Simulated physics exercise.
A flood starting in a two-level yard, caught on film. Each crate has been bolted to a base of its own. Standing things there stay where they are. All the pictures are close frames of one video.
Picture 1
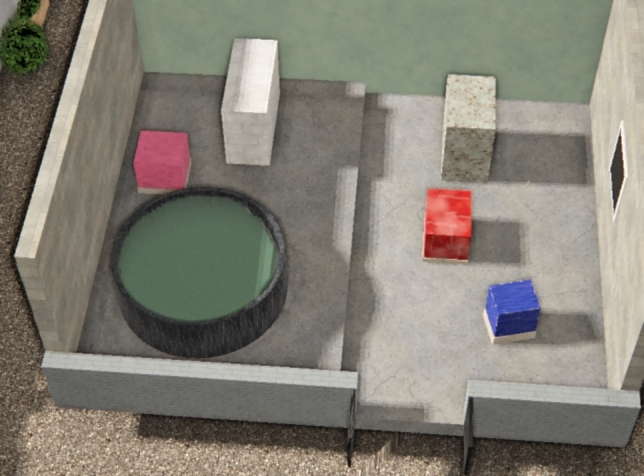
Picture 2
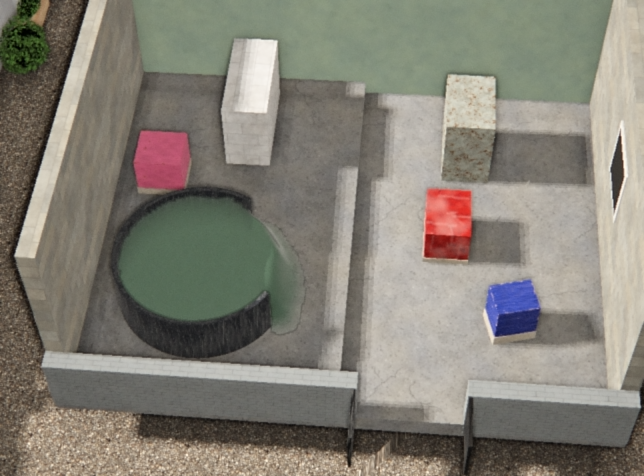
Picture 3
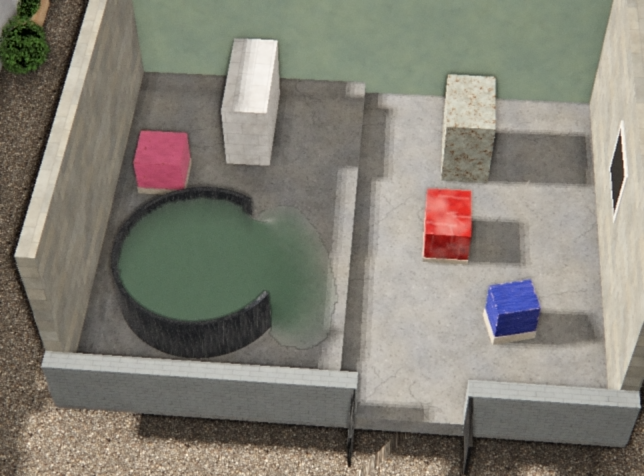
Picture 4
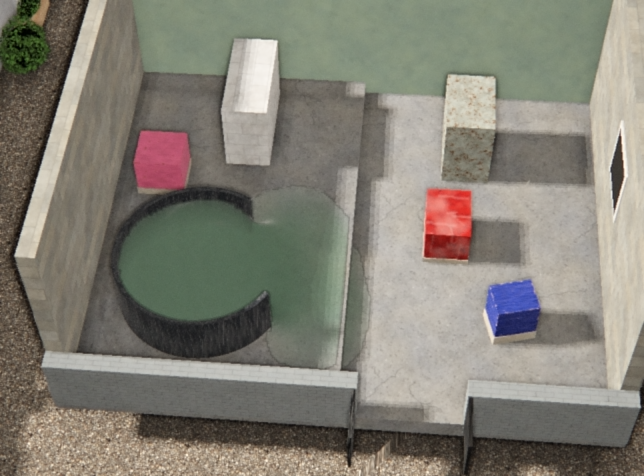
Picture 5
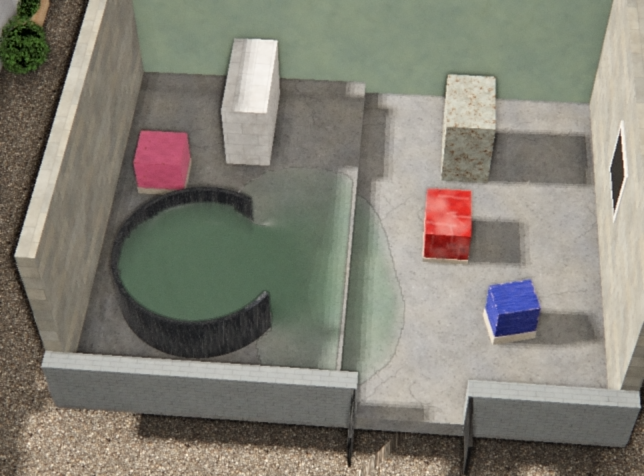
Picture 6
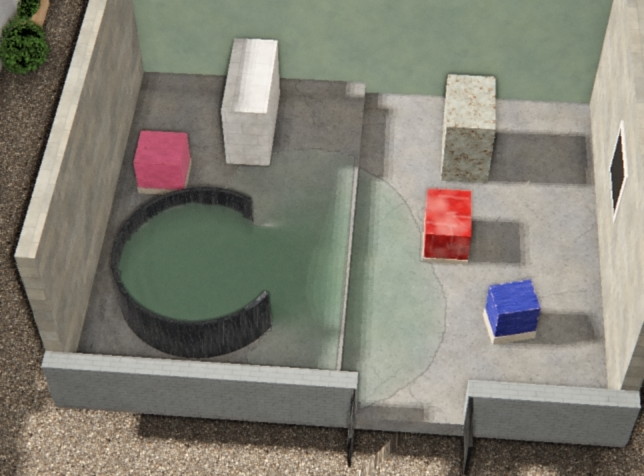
The clip shows a walled yard with a round dark tank of greenish water and several blocks; the tank's right side opens, and water pours out, spreading rightward across the darker floor and onto the paler section near the red block.
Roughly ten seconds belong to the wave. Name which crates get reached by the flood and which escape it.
The pink crate escapes it; the red crate gets reached; the blue crate gets reached.
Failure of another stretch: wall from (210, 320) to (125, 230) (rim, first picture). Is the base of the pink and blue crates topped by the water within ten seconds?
Observed: Pink is doused; blue is doused.
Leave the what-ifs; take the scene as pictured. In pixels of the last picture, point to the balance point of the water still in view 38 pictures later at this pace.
The spot I would choose is (427, 234).
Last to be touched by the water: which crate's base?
It would be the pink-painted one.
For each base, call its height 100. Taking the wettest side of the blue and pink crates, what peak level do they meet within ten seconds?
160 and 20 per cent, roughly.
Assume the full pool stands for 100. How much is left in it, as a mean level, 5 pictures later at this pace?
I make it 56 per cent.
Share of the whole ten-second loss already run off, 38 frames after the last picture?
My estimate is roughly 45 percent.
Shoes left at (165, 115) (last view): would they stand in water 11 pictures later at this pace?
That point would be spared.
A moment on, water covers 50 % of the floor; the pink crate not reached, the red crate water round its plinth, the blue crate water round its plinth.
Next, water covers 60 % of the floor; the pink crate water round its plinth, the red crate water round its plinth, the blue crate water round its plinth.
Then, water covers 65 % of the floor; the pink crate water round its plinth, the red crate water round its plinth, the blue crate water round its plinth.
Later, water covers 75 % of the floor; the pink crate water round its plinth, the red crate water round its plinth, the blue crate water round its plinth.
In the end, water covers 70 % of the floor; the pink crate stayed above the water, the red crate was topped, the blue crate was topped.
